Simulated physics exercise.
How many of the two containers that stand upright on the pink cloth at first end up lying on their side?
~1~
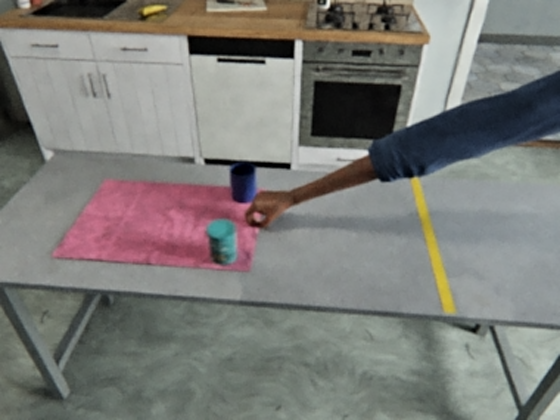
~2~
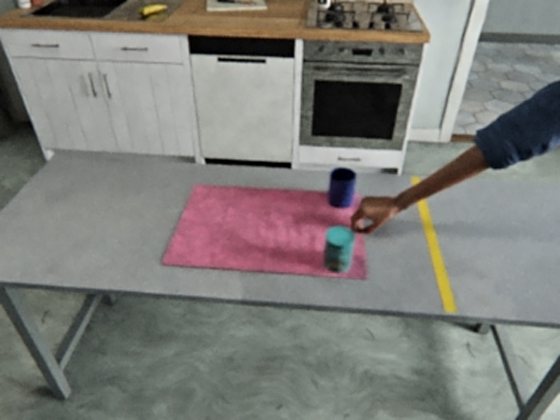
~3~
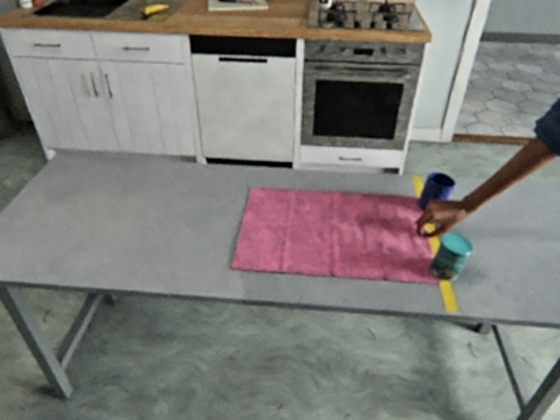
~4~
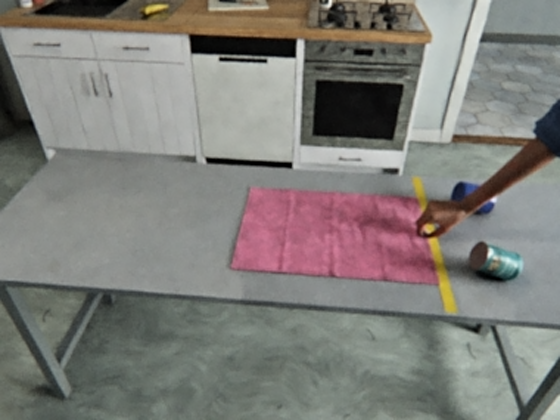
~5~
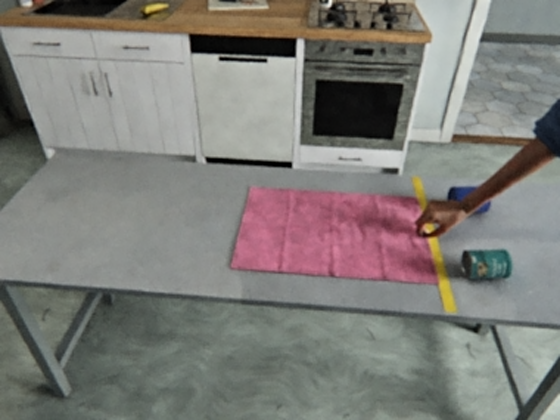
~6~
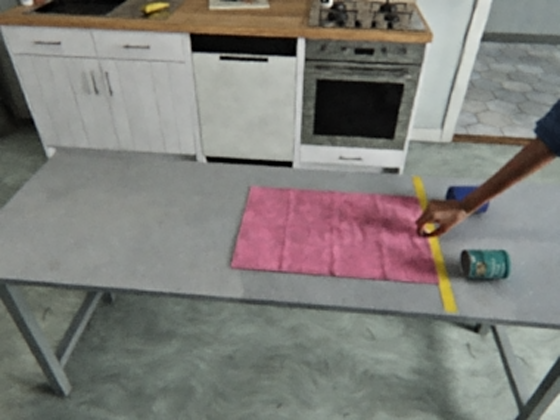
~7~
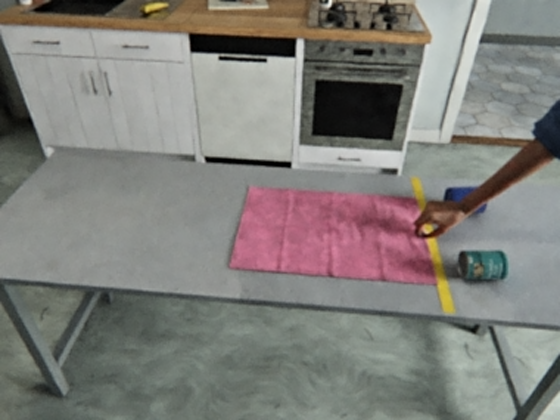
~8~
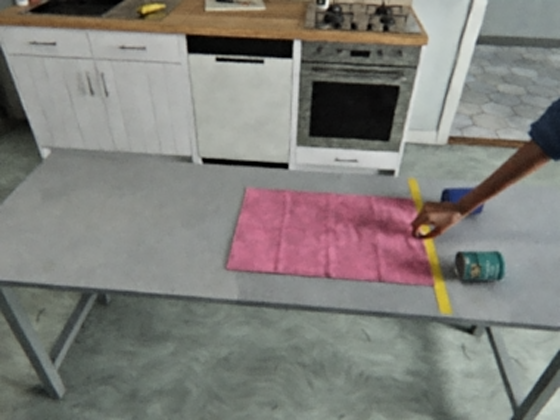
Two of them do. The turquoise tin and the blue mug both lie on their side at the end.
